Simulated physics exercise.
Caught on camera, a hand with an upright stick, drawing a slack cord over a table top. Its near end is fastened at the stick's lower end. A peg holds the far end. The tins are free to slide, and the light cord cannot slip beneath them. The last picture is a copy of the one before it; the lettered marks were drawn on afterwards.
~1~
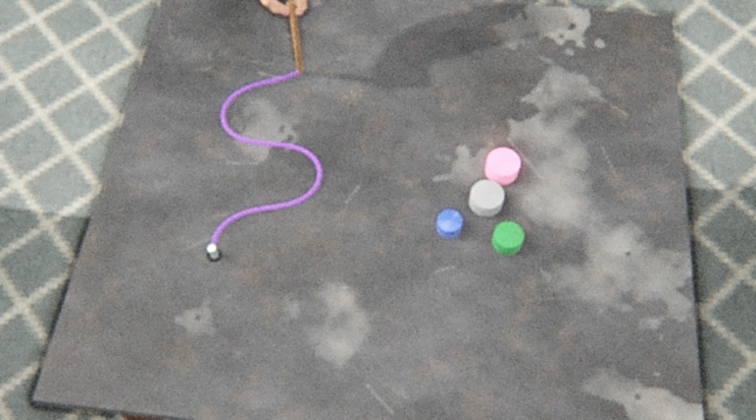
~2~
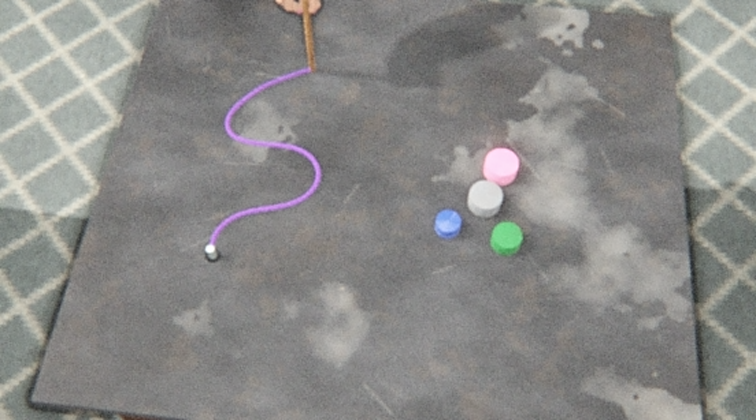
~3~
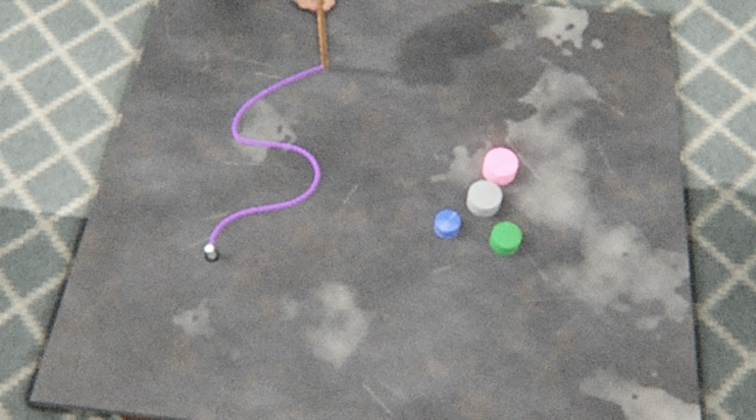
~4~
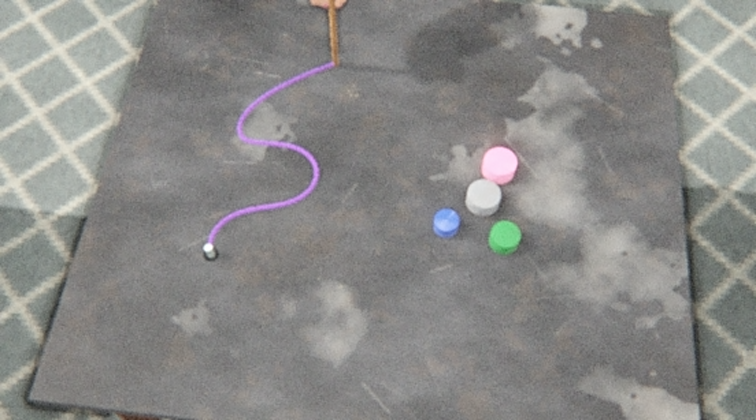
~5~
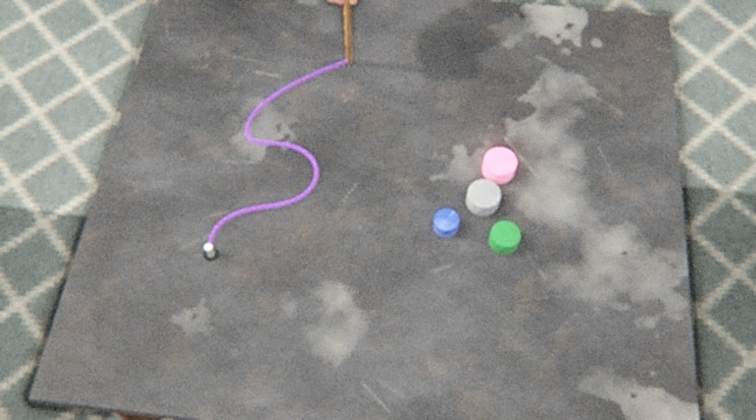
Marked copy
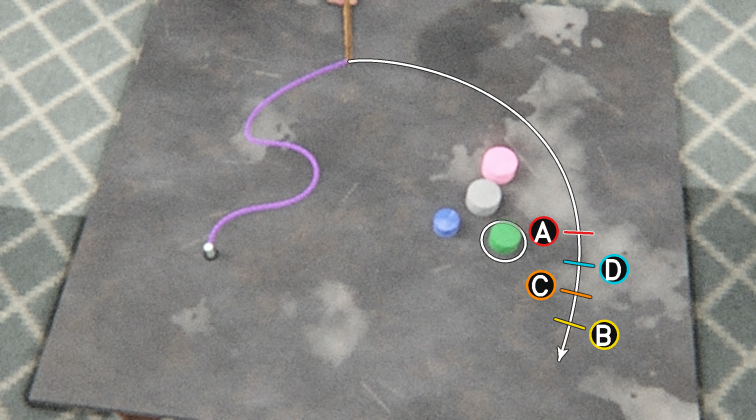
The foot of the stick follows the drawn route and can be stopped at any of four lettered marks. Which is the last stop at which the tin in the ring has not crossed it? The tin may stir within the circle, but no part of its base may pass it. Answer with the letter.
It can go as far as D.
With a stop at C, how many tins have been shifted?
By then, three.
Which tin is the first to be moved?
The pink one.
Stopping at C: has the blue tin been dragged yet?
No.
On the marked copy, A at (579, 233); B at (570, 324); C at (576, 294); D at (579, 264); the ring at (504, 241); the route from (349, 62) via (545, 143) to (559, 361).
Taking D. A third of the way, foot of the stick (467, 85); green tin (505, 238).
Two thirds of the way, foot of the stick (558, 163); green tin (505, 238).
When it is over, foot of the stick (579, 264); grey tin (478, 204); pink tin (510, 211); green tin (505, 238); the green tin is still in its ring.
As for the rest, A is safe but short; B drags the ringed tin to (496, 277); C drags the ringed tin to (501, 255).
